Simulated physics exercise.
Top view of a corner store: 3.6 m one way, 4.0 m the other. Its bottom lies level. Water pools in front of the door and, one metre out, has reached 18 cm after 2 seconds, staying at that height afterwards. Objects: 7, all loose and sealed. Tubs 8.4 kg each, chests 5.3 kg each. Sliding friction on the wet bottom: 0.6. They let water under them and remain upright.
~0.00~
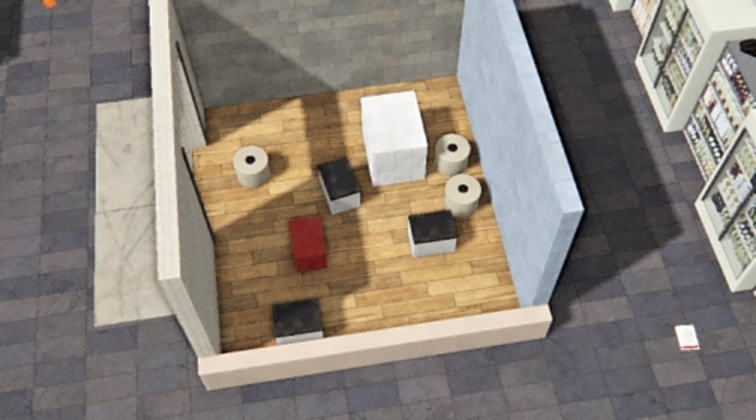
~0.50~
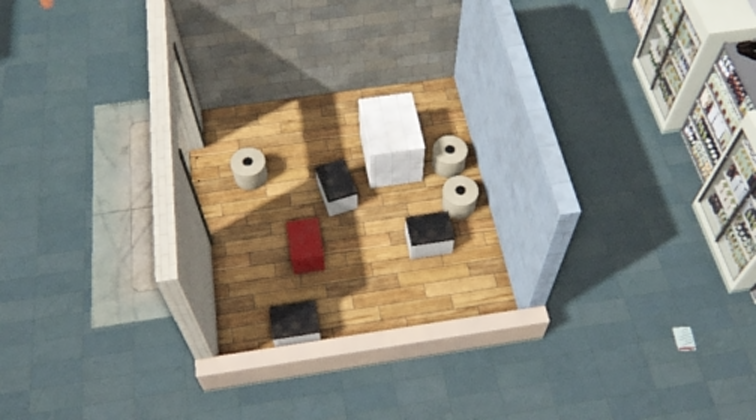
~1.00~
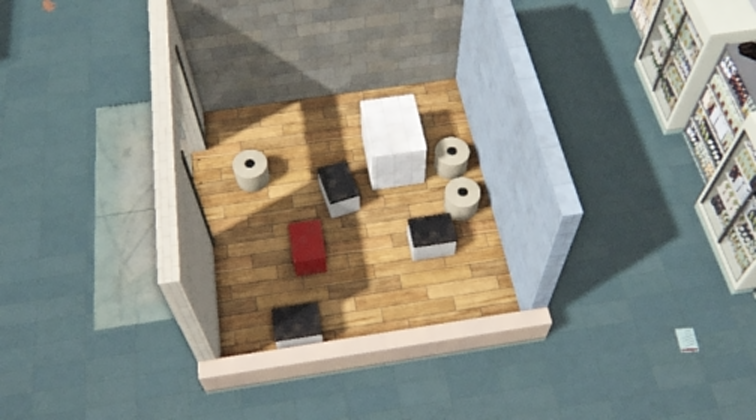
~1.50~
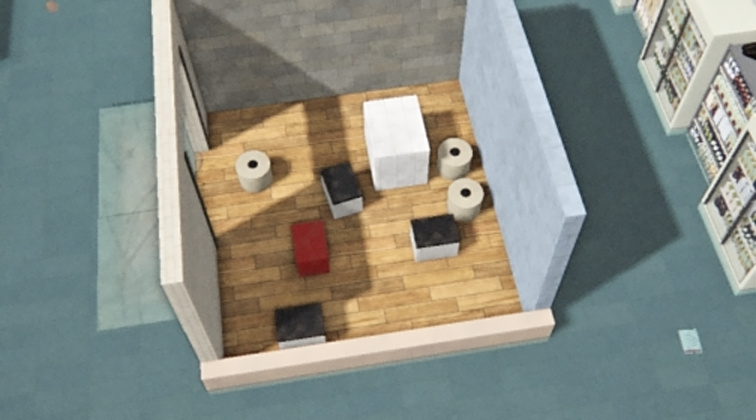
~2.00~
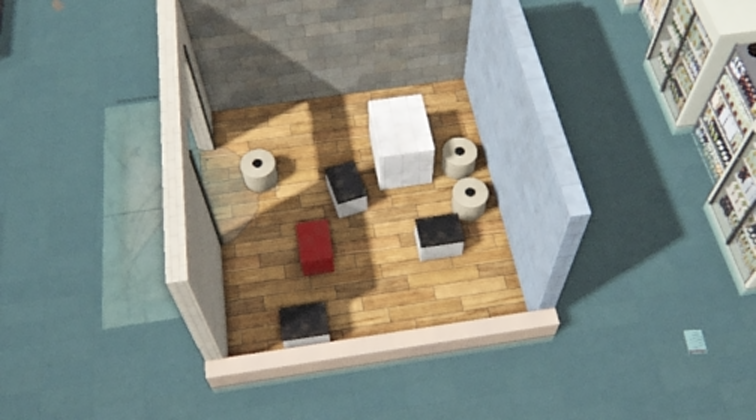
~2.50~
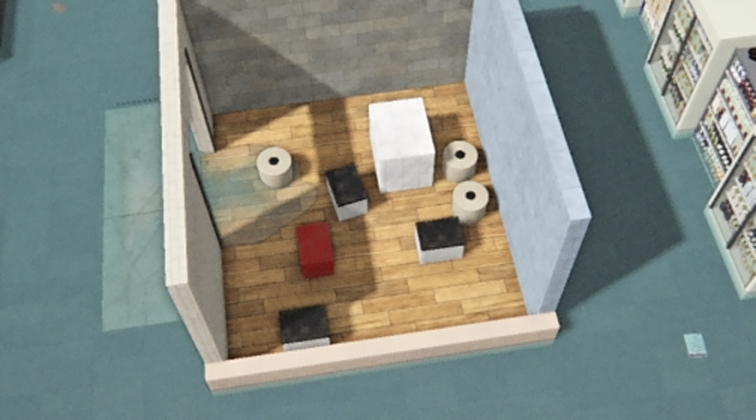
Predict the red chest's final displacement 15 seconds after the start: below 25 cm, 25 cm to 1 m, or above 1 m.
By then it has been shoved a bit.
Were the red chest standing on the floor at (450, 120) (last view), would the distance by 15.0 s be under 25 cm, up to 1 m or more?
It goes a long way.
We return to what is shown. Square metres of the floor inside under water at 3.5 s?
Roughly 5.5 m2 of it is wet.
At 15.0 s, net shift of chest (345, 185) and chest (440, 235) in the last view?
Respectively 200 and 100 cm.
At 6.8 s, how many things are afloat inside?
That would be 6 of them.
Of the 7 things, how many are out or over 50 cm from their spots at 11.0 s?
I make it 6.
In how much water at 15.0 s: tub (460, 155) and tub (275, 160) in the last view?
About 14 and 14 cm.
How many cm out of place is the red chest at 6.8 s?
Around 120 centimetres.
After 3.5 s the red chest is near (319, 249), 0.1 m from its start, aground; 0 afloat.
After 6.8 s the red chest is near (373, 320), 1.3 m from its start, afloat; 6 afloat.
After 11.0 s the red chest is near (299, 250), 0.2 m from its start, afloat; 7 afloat.
After 15.0 s the red chest is near (280, 224), 0.5 m from its start, afloat; 7 afloat.
